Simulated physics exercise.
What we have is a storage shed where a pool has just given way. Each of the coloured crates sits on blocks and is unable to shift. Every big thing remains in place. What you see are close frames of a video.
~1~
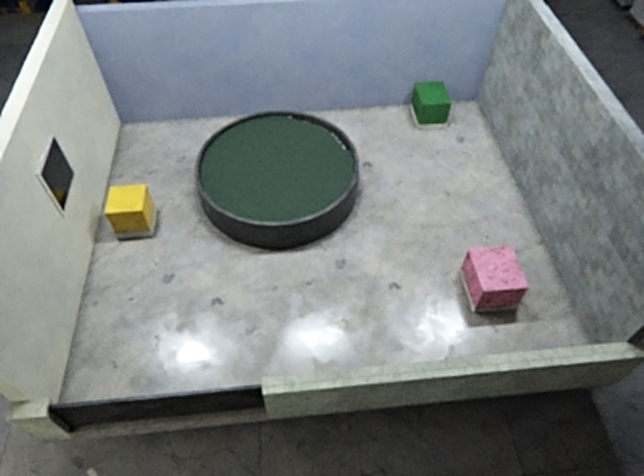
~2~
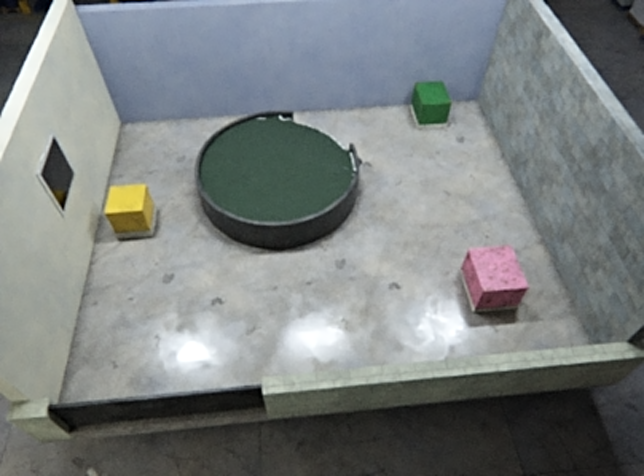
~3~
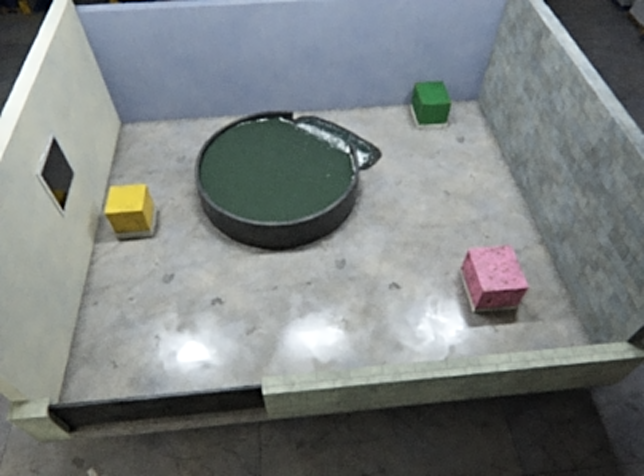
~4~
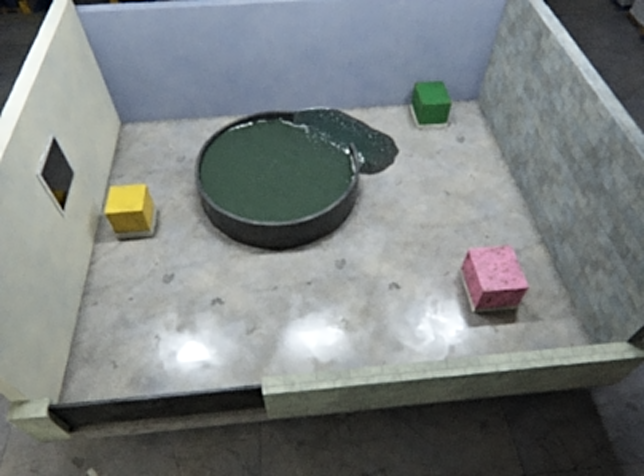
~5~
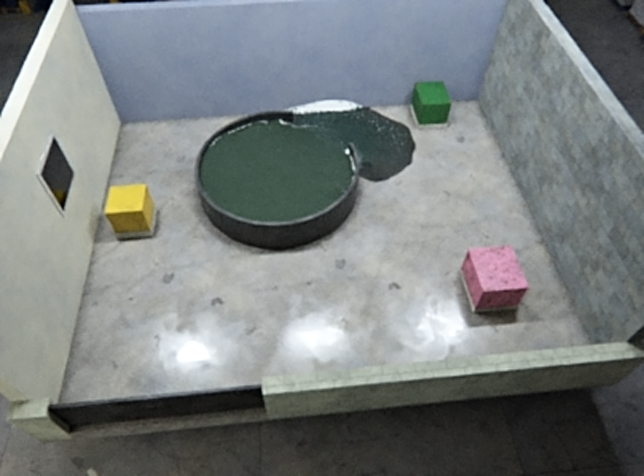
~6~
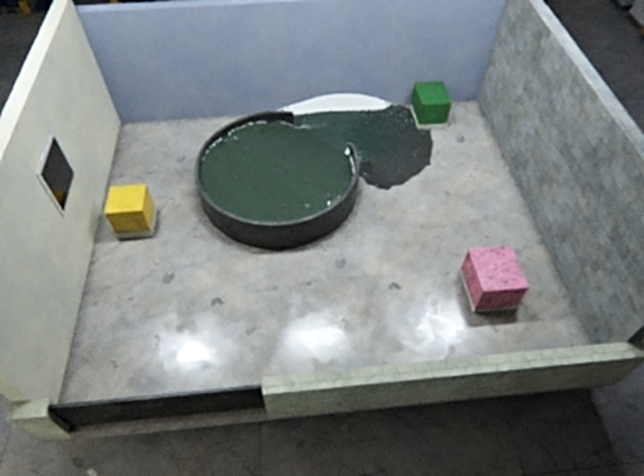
Dark green water sits still in a round tank among yellow, green and pink crates, then breaks through a gap on the tank's far right side. It pours onto the grey floor and spreads rightward in a widening dark puddle, reaching the green crate's base while the crates stay put.
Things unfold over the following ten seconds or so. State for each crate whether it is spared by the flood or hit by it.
Yellow crate: Kept safe; pink crate: Reached by water; green crate: Reached by water.
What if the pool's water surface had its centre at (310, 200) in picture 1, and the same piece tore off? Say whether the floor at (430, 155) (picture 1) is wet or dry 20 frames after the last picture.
Verdict on that spot: Inundated.
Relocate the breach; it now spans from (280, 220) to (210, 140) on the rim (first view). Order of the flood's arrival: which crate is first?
The crate marked yellow.
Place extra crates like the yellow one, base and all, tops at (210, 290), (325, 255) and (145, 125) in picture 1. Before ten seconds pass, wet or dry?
Result, in sequence: Is missed, is missed, is missed.
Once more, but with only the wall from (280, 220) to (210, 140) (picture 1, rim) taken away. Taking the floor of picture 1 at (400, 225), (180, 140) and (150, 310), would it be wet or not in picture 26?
Unwetted / soaked / soaked.
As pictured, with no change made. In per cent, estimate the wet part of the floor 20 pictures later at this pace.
It comes out near 50 percent.
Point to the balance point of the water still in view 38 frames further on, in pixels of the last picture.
The balance point is around (352, 196).
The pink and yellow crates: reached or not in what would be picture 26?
By then pink has been hit, while yellow has stayed dry.
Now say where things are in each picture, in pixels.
The round tank at (278, 165) is whole and still, in the first frame.
The front is at a hidden place, out from the gap on the round tank's far side, in the second frame.
Water pours out on the round tank's far side and has run to a hidden place, in the third frame.
The front is at (393, 151), out from the gap on the round tank's far side, in the fourth frame.
The front is at (407, 133), out from the gap on the round tank's far side, in the fifth frame.
The front is at (411, 112), out from the gap on the round tank's far side, in the sixth frame.
A moment on, water covers 15 % of the floor; the yellow crate not reached, the pink crate not reached, the green crate water round its plinth.
Next, water covers 20 % of the floor; the yellow crate not reached, the pink crate not reached, the green crate water round its plinth.
Then, water covers 50 % of the floor; the yellow crate not reached, the pink crate water round its plinth, the green crate water round its plinth.
Later, water covers 70 % of the floor; the yellow crate water round its plinth, the pink crate water round its plinth, the green crate water round its plinth.
In the end, water covers 100 % of the floor; the yellow crate stayed above the water, the pink crate was topped, the green crate was topped.
